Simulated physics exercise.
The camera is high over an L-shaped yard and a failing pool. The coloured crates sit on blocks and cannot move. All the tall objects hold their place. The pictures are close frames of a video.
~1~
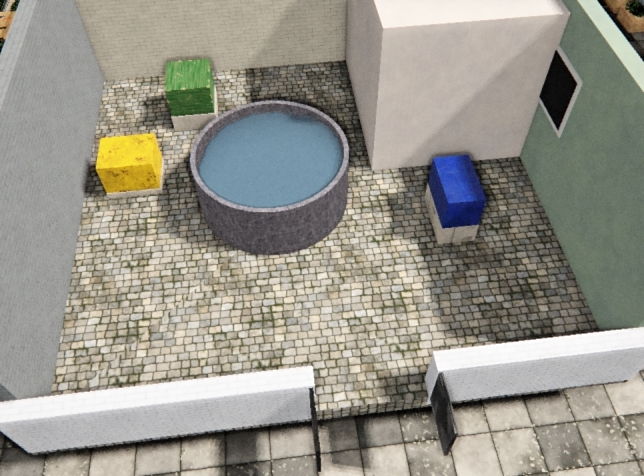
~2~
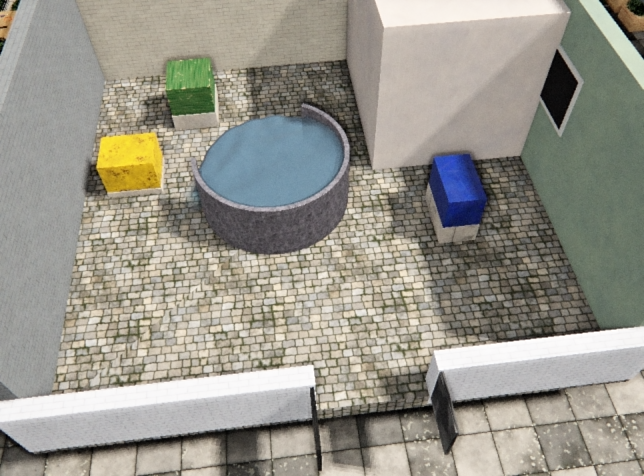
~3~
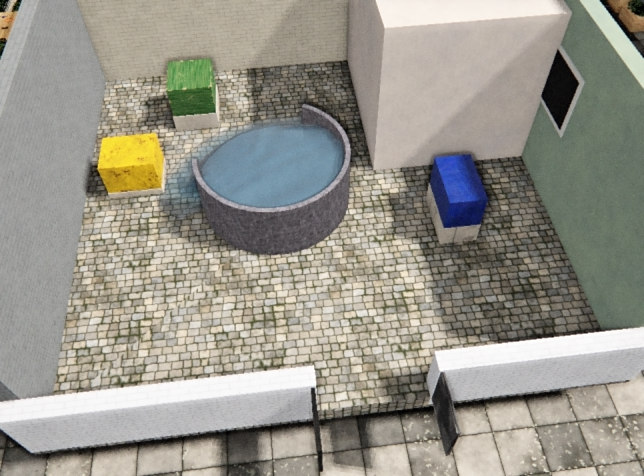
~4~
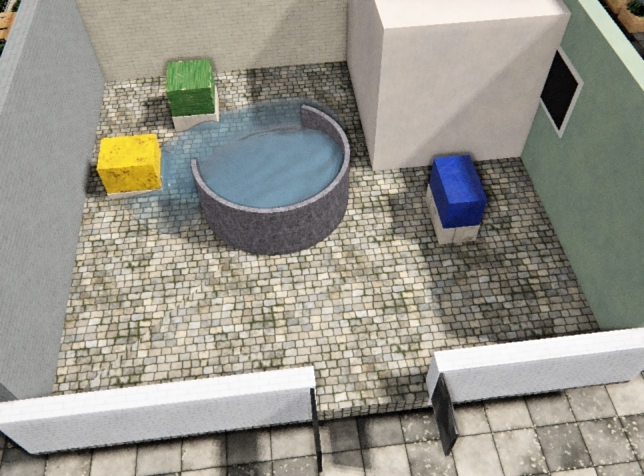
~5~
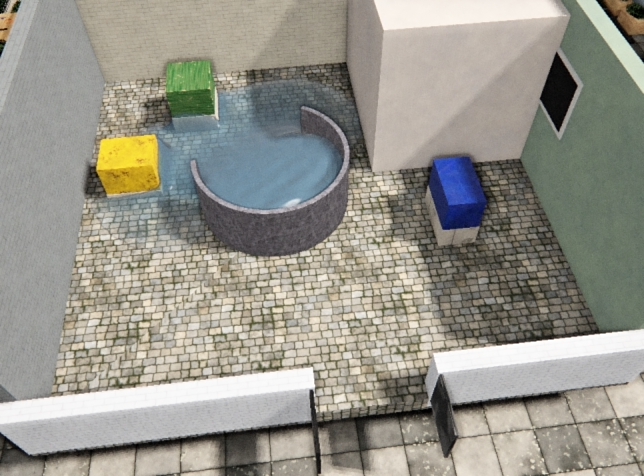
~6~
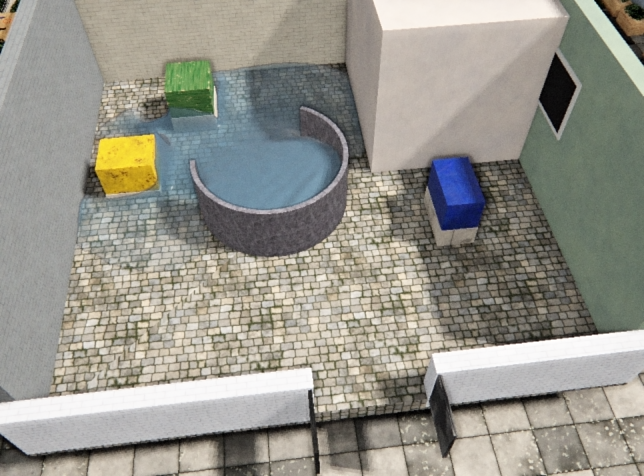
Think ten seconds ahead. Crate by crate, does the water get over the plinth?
The blue crate escapes dry; the green crate is wetted; the yellow crate is wetted.
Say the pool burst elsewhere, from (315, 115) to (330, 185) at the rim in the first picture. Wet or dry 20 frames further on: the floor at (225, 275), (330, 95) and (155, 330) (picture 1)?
In that order: Dry, wet, clear.
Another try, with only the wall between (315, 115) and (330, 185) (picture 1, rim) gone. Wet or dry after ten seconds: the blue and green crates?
One by one: Blue crate gets wet, green crate remains dry.
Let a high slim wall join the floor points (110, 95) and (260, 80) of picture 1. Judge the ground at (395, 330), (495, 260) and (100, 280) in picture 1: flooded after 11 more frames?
One after the other: Free of water, free of water, awash.
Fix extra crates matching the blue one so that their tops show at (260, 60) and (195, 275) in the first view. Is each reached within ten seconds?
In that order: Ends up wet, escapes it.
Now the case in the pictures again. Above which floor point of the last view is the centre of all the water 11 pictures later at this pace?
Near (219, 143).
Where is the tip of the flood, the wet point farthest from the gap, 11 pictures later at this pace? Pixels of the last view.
Near (46, 425).
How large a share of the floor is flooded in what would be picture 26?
I make it 60 per cent.
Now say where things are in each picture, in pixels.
Still water in the round pool at (270, 156), in the first frame.
Water pours out on the round pool's far side and has run to a hidden place, in the second frame.
Water pours out on the round pool's far side and has run to a hidden place, in the third frame.
Water pours out on the round pool's far side and has run to (138, 215), in the fourth frame.
The front is at (99, 211), out from the gap on the round pool's far side, in the fifth frame.
Water pours out on the round pool's far side and has run to (323, 67), in the sixth frame.
A moment on, water covers 35 % of the floor; the blue crate not reached, the green crate water round its plinth, the yellow crate water round its plinth.
Next, water covers 45 % of the floor; the blue crate not reached, the green crate water round its plinth, the yellow crate water round its plinth.
Then, water covers 60 % of the floor; the blue crate water round its plinth, the green crate water round its plinth, the yellow crate water round its plinth.
Later, water covers 80 % of the floor; the blue crate water round its plinth, the green crate water round its plinth, the yellow crate water round its plinth.
In the end, water covers 100 % of the floor; the blue crate stayed above the water, the green crate was topped, the yellow crate was topped.
